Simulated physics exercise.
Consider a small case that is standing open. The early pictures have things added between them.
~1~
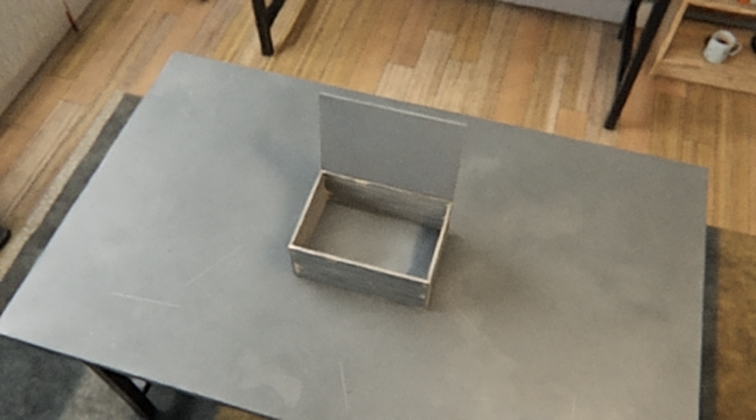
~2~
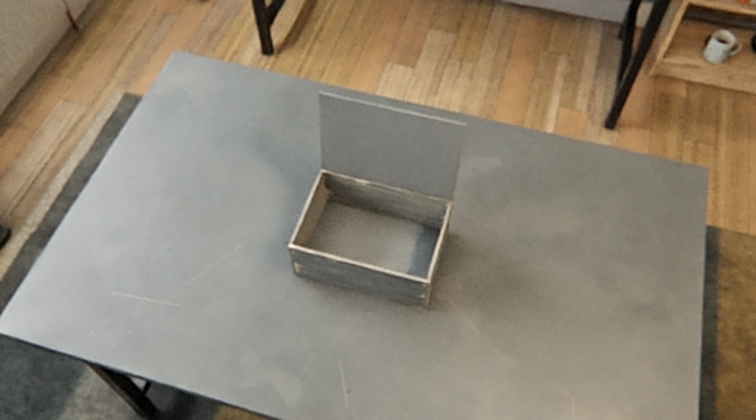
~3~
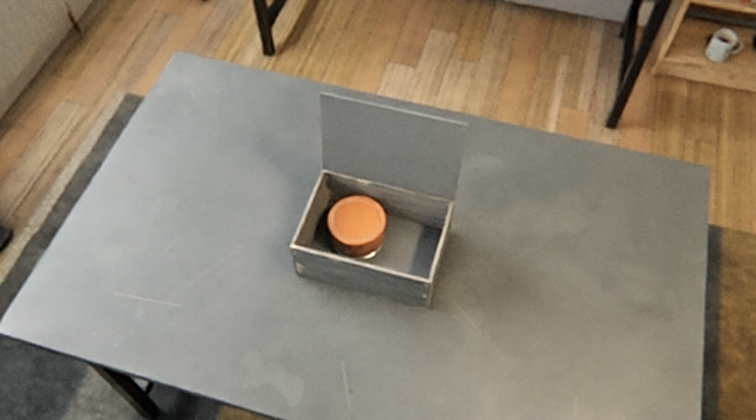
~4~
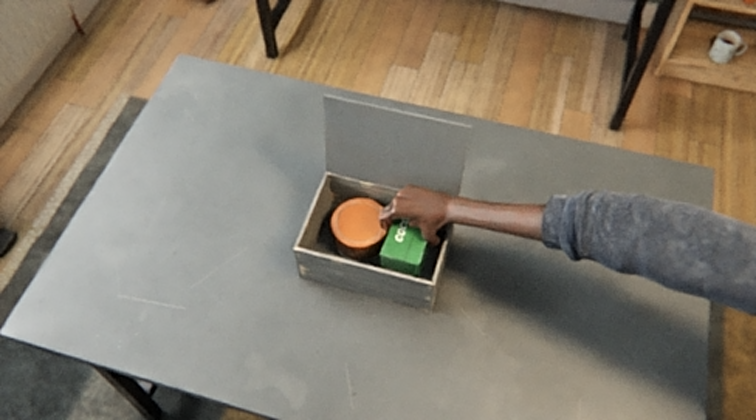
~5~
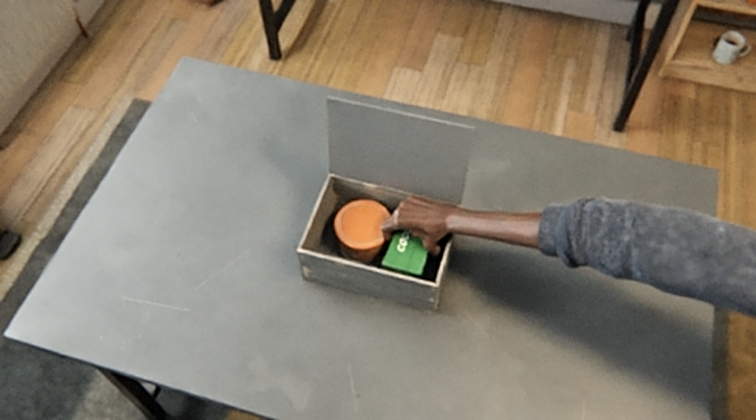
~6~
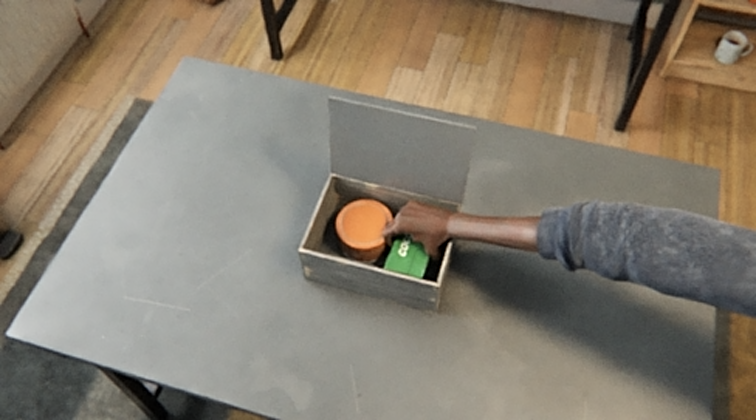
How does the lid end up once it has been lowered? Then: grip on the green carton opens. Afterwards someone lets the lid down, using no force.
The lid lies flat on the box.
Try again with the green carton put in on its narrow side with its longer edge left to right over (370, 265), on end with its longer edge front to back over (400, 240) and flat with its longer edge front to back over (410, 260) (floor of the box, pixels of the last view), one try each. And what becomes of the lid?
In the first case it is held up; in the second case it will not close; in the third case it shuts flat.
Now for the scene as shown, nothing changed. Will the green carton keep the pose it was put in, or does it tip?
Looking at the last picture, it is left as set.
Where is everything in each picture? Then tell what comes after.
In the first frame, the last thing is not in view yet.
In the second frame, the last thing is not in view yet.
In the third frame, the last thing is not in view yet; orange tub (357, 228).
The fourth frame shows still above its spot; green carton (411, 238); orange tub (360, 230).
The fifth frame shows still above its spot; green carton (412, 247); orange tub (364, 232).
The sixth frame shows put in, still held; green carton (413, 251); orange tub (365, 232).
Then, 1.20 s later than the last frame, lid starting down.
Then, 1.60 s later than the last frame, lid 58° above the rim.
Then, 1.80 s later than the last frame, lid 32° above the rim.
Then, 2.00 s later than the last frame, lid shut.
When it is over, lid shut; both as before. End places, in pixels of the last picture, green carton near (413, 252).
